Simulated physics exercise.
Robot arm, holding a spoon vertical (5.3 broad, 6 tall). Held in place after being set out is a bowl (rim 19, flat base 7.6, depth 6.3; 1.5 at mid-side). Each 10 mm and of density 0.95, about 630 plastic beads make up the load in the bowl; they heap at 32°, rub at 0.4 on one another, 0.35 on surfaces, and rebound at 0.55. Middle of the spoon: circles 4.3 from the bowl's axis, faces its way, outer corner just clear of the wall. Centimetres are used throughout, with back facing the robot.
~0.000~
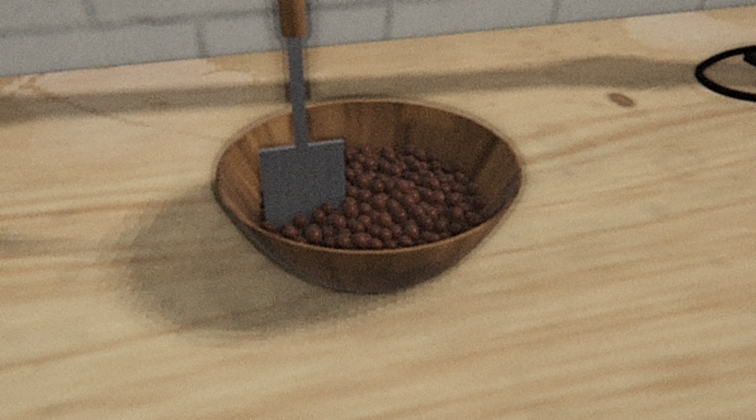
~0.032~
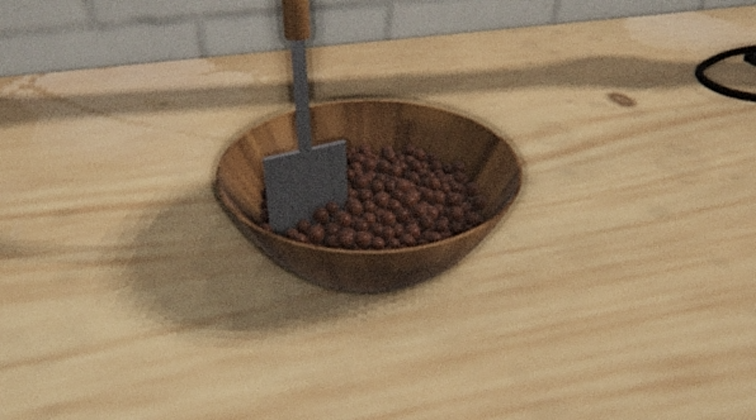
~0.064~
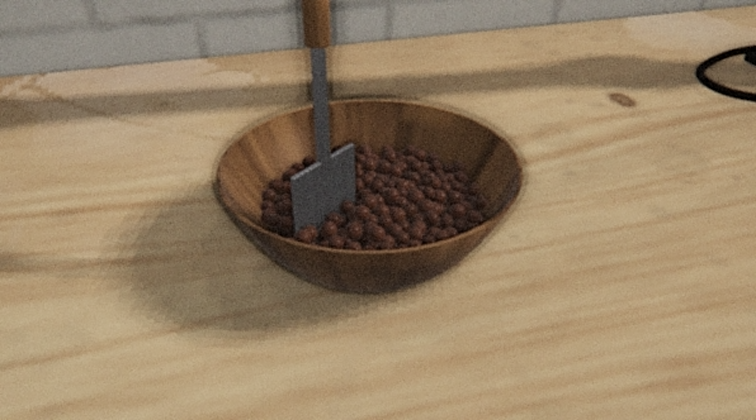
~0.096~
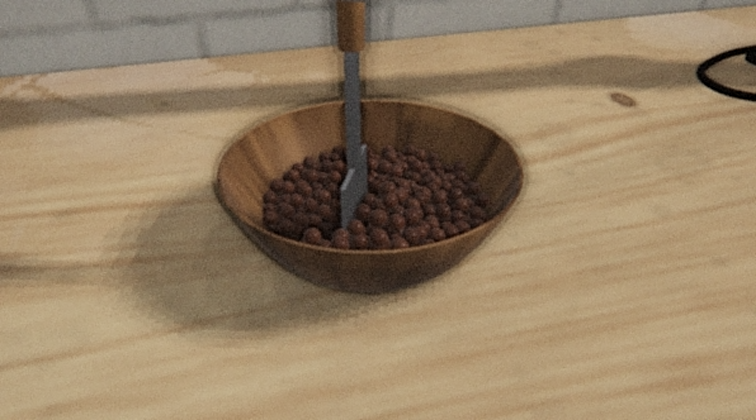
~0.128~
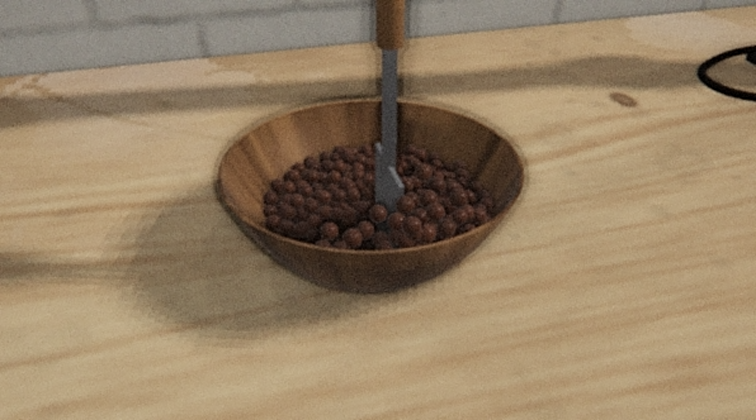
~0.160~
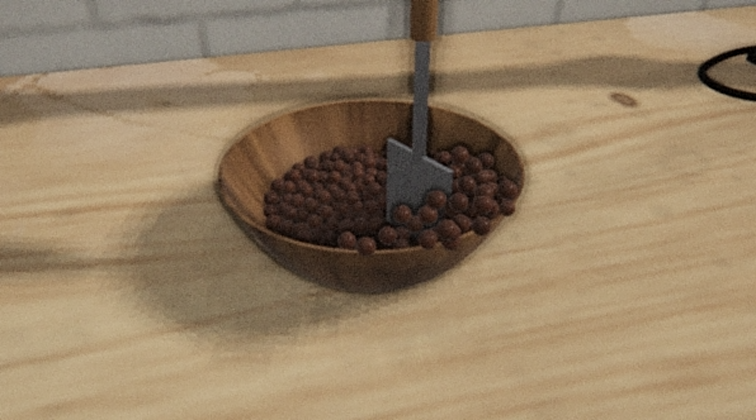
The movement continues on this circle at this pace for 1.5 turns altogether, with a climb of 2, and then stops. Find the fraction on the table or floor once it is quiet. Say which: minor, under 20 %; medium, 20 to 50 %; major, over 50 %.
That would be a medium share.
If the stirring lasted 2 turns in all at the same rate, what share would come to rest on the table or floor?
Roughly 35 per cent would end up there.
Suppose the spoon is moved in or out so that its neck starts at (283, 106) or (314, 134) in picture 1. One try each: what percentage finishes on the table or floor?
I'd guess some 10 and 30 percent.
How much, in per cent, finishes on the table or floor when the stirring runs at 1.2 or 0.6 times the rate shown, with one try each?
Estimates in order: Some 35 % and some 10 %.
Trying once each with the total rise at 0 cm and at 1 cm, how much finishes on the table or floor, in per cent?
45 % and 35 %.
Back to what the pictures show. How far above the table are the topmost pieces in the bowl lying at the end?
Roughly 5.5 centimetres.
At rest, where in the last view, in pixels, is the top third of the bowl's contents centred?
It is centred around (369, 217).
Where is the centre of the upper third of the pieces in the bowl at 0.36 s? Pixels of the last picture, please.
About (320, 145) in the last picture.
After 0.36 s, 279° round, highest piece 12 above the table; 523 in the bowl, 48 on the table or floor, 59 in flight or on the tool.
After 0.55 s, 82° round, highest piece 8 above the table; 468 in the bowl, 149 on the table or floor, 13 in flight or on the tool.
After 0.85 s, 180° round, highest piece 5 above the table; 463 in the bowl, 167 on the table or floor.
After 1.55 s, 180° round, highest piece 5 above the table; 463 in the bowl, 167 on the table or floor.
At rest, 463 in the bowl, 167 on the table or floor. That is 27 % on the table or floor.
